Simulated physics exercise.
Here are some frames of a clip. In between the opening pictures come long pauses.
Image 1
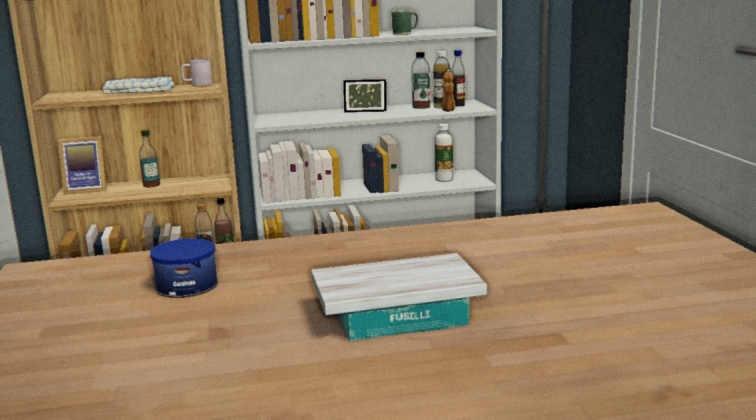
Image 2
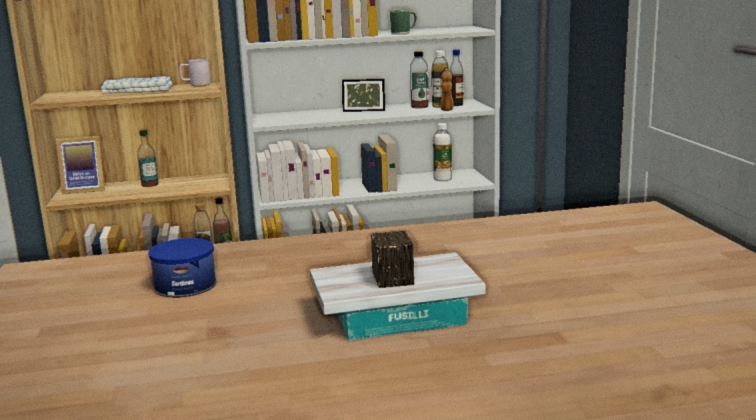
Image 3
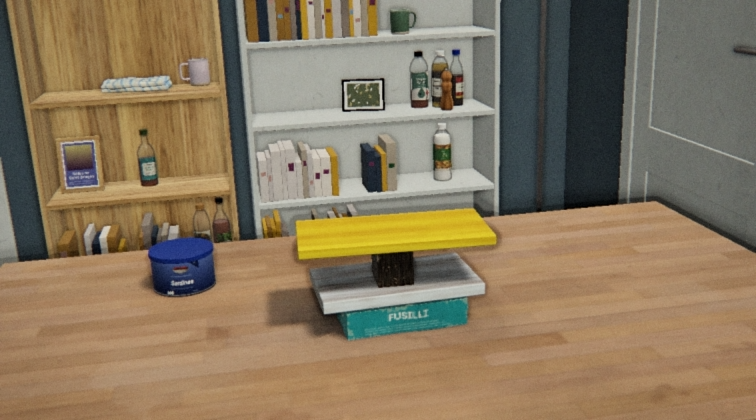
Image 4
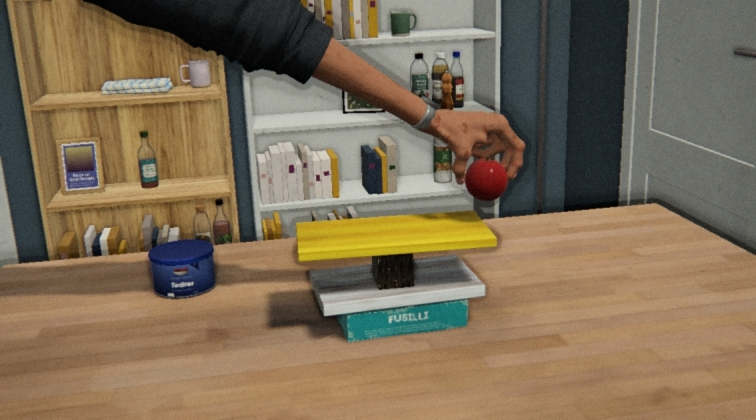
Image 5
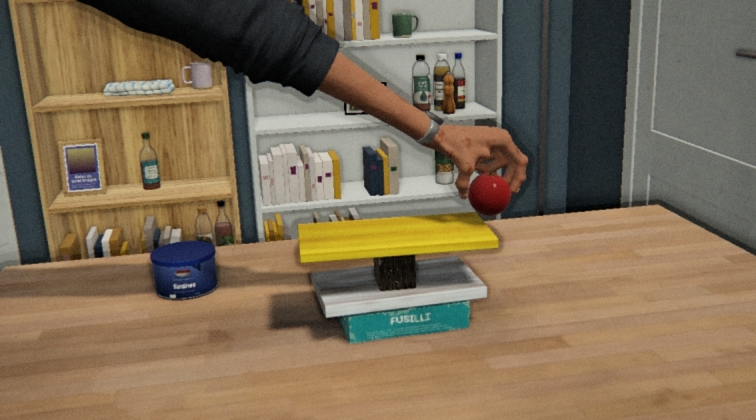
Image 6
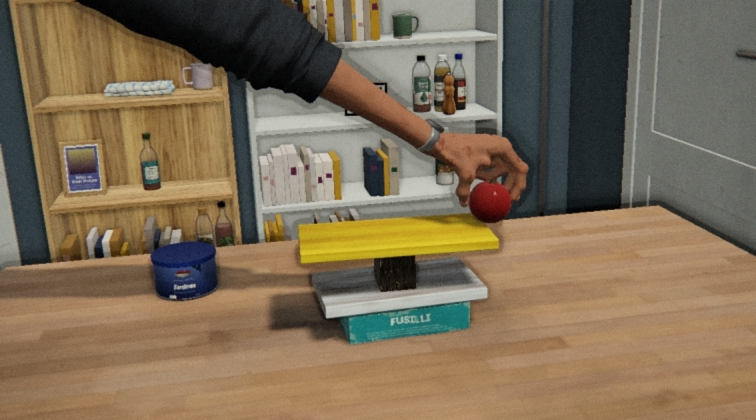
On a wooden table before two shelves, a white board rests on a turquoise packet near a blue tub. A dark block appears on the board, then a yellow board on top of the block. A hand reaches in from the left and lowers a red tomato slightly onto the yellow board's right end.
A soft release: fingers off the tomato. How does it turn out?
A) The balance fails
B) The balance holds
A.
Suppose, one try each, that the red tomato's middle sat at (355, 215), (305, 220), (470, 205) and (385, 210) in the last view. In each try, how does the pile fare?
Well, on the first go it stays steady, on the second it tumbles down, on the third it tumbles down, and on the fourth it stays steady.
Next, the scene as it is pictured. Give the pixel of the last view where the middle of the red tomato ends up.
Near (517, 288).
Then, 0.30 s on from there, red tomato now fallen; yellow board turned 17° from how it was put.
Then, 0.50 s on from there, yellow board turned 25° from how it was put.
Then, 1.90 s on from there, nothing new.
In the end, fallen, red tomato; the other 5 unmoved. At the end, from the last picture's camera, red tomato near (517, 288). The pile loses its balance.
